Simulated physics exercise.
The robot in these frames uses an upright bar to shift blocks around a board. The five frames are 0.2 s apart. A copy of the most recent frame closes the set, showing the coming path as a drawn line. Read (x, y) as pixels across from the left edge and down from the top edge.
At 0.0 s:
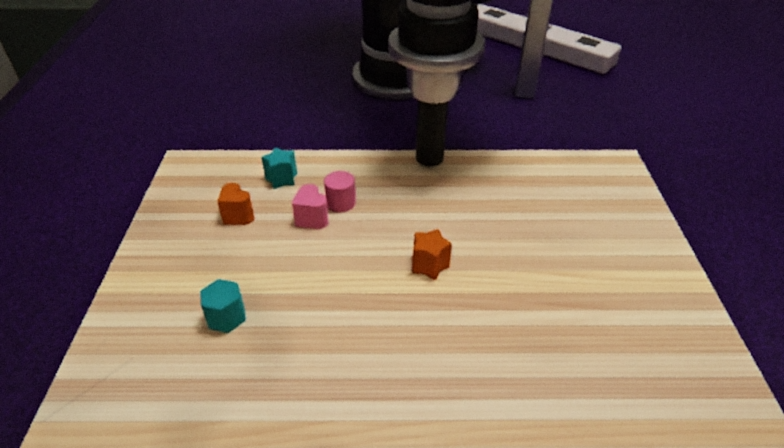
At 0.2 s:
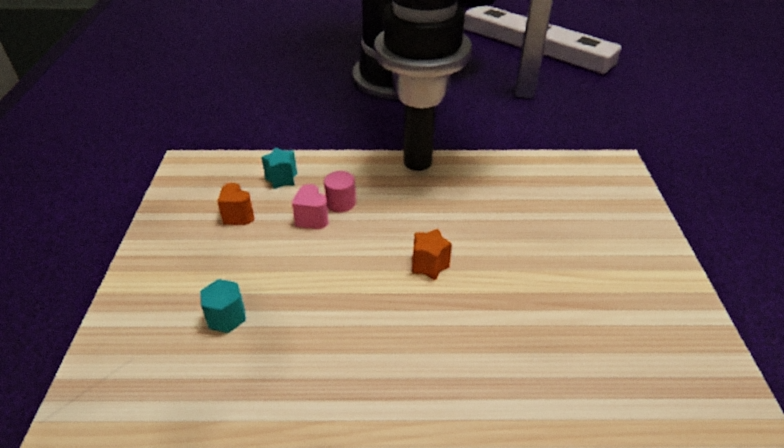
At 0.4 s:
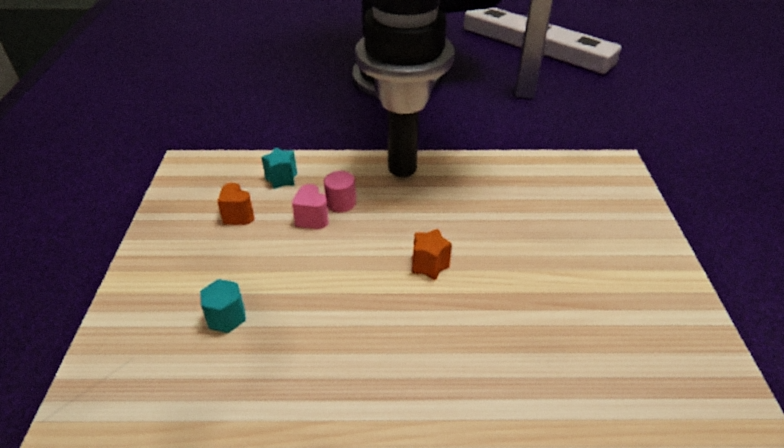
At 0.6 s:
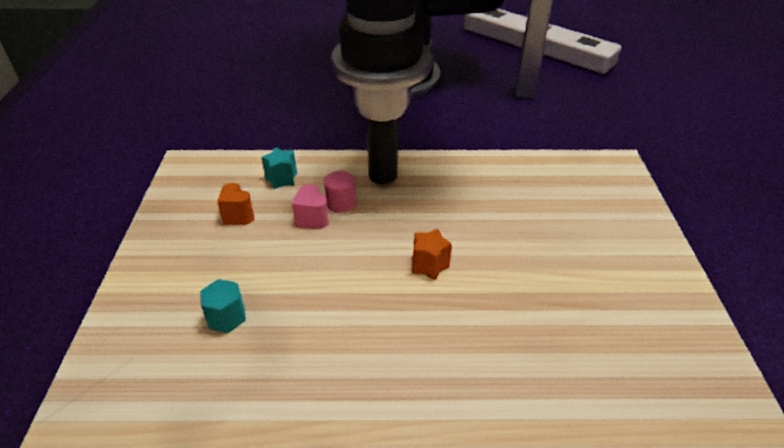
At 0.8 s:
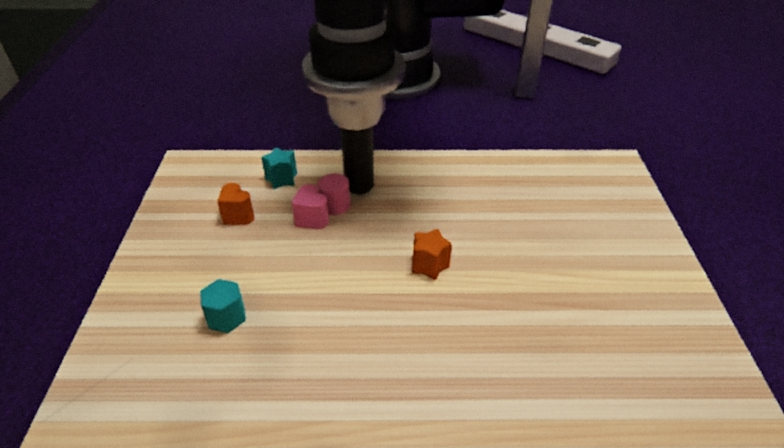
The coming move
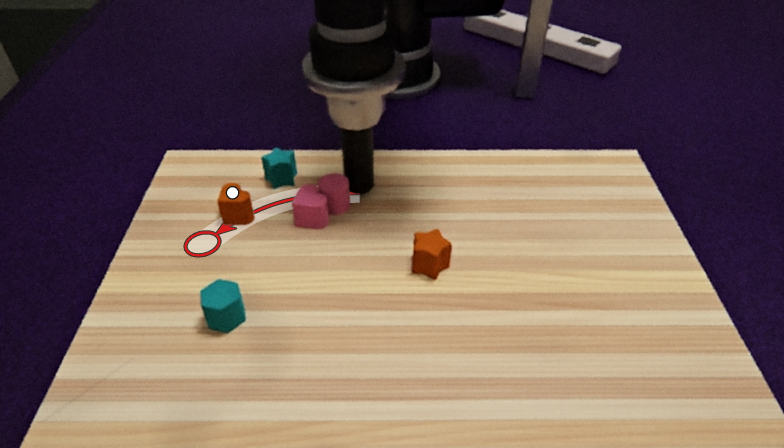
A black upright bar on a robot arm slides left and slightly nearer along the far edge of a pale striped wooden board, seen from above its near side, and nudges the pink round block slightly left. Turquoise star, orange and pink heart blocks sit at far left, a turquoise hexagonal block nearer, an orange star near the middle. The other blocks and the camera stay still.
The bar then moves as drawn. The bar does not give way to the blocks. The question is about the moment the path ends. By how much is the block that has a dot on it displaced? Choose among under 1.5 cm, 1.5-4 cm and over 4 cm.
Long: Over 4 cm.
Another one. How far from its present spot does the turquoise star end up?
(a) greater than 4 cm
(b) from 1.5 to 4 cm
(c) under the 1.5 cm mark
The one that fits is c, under the 1.5 cm mark.
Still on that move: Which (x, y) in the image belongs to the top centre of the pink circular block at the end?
My best guess is (254, 210).
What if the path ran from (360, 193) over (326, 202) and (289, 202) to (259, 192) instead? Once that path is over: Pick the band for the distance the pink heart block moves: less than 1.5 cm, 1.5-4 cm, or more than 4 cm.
Once the path ends, it will sit over 4 cm from where it is now.
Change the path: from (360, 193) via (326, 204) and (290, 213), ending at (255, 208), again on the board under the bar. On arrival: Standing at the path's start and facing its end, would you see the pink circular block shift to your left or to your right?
Left-hand side.
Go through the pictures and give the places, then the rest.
In the first frame, bar's lower end at (430, 158); orange heart block at (233, 193); turquoise star at (278, 156); pink heart block at (309, 196); pink circular block at (339, 179).
In the second frame, bar at (418, 163); blocks still.
In the third frame, bar at (402, 169); blocks still.
In the fourth frame, bar at (383, 176); blocks still.
In the fifth frame, bar at (359, 185); orange heart block at (233, 193); turquoise star at (278, 156); pink heart block at (309, 196); pink circular block at (333, 182).
Drawn move, from (360, 193) by way of (304, 197) and (251, 214) to (203, 244); the dot is on the orange heart block.
What follows on the original path. One third of the way, bar at (303, 189); pink heart block at (291, 210), turned 75° anticlockwise; pink circular block at (286, 192).
Two thirds of the way, bar at (249, 206); orange heart block at (218, 196), turned 25° clockwise; pink heart block at (289, 213), turned 100° anticlockwise; pink circular block at (256, 209).
At the end, bar at (200, 235); orange heart block at (171, 213), turned 65° clockwise; turquoise star still; pink heart block at (289, 213), turned 100° anticlockwise; pink circular block at (254, 210).
